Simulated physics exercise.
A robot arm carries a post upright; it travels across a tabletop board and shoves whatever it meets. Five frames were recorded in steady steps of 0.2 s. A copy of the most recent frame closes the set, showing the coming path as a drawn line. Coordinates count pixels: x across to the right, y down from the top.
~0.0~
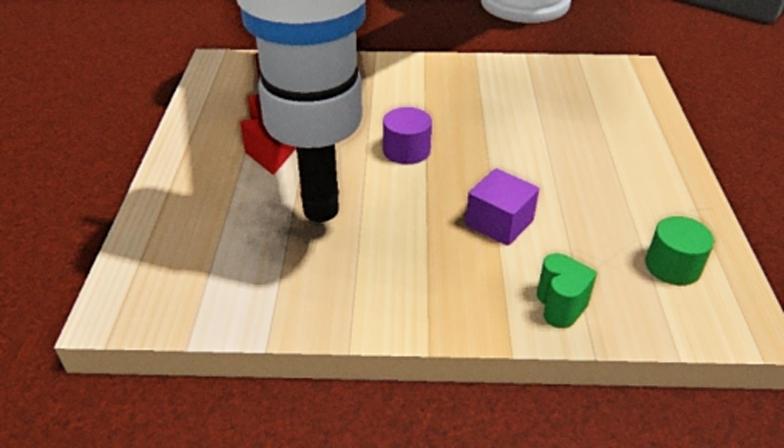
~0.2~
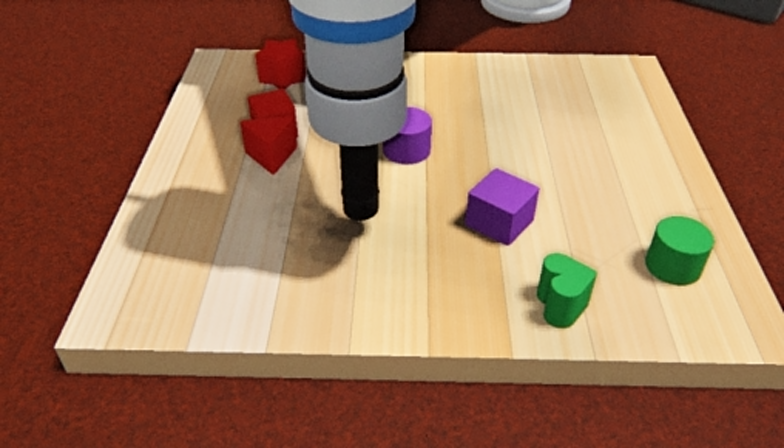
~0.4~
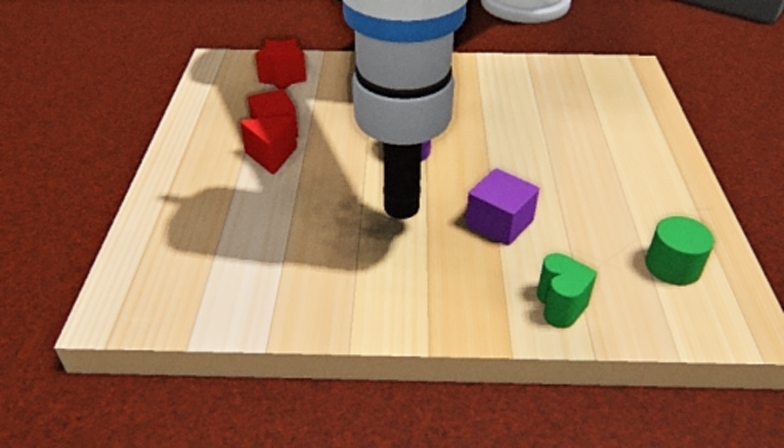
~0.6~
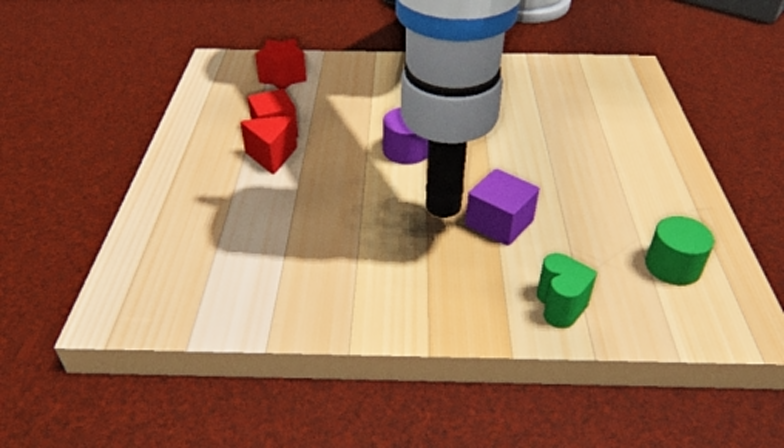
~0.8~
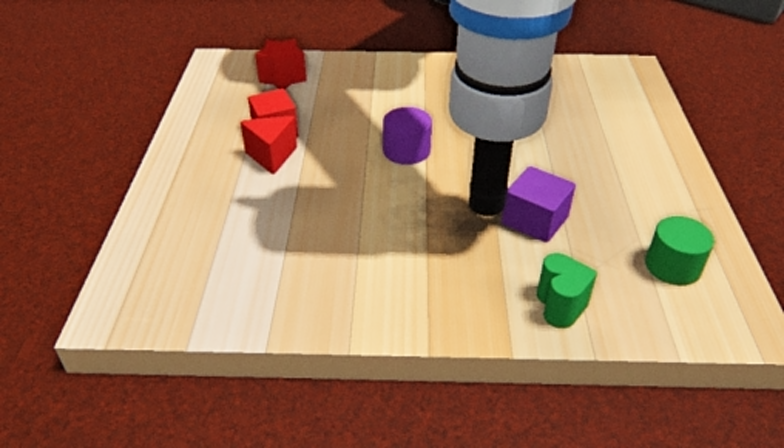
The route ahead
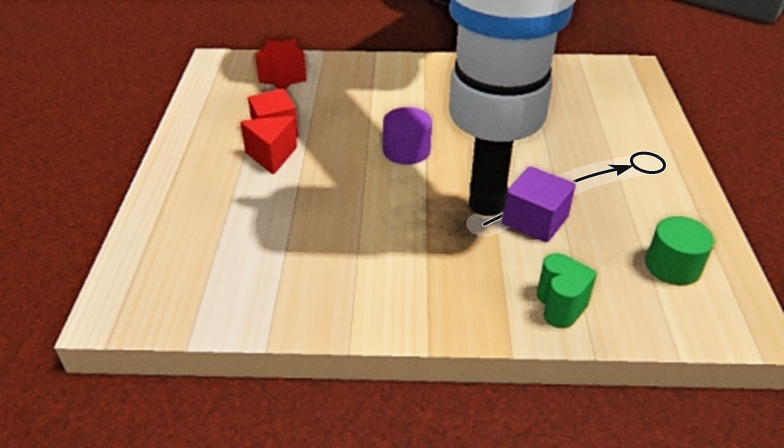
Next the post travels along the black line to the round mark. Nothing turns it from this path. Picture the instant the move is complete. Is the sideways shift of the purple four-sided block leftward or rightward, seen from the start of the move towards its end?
It's pushed right.
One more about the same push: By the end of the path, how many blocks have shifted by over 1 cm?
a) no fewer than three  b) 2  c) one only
Choice c: One only.
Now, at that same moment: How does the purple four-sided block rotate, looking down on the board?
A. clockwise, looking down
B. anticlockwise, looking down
A
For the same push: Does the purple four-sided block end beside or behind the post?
It seems so.
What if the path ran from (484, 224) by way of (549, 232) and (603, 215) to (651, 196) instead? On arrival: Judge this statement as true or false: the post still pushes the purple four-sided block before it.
This is false.
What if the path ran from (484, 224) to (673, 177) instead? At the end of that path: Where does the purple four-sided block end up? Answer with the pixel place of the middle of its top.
Final place: (670, 183).
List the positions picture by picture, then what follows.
Tip of the post at (321, 212), middles of tops, purple four-sided block at (504, 189), in the first frame.
Post at (361, 211), nothing pushed, in the second frame.
Post at (402, 209), nothing pushed, in the third frame.
Post at (443, 208), nothing pushed, in the fourth frame.
Post at (486, 206), purple four-sided block at (541, 187), in the fifth frame.
The line goes from (484, 224) via (538, 198) and (590, 176), ending at (648, 163).
On the path given first. One third of the way, post at (542, 180); purple four-sided block at (594, 180), turned 50° clockwise.
Two thirds of the way, post at (595, 158); purple four-sided block at (611, 177), turned 100° clockwise.
At the end, post at (653, 145); purple four-sided block at (611, 177), turned 100° clockwise.
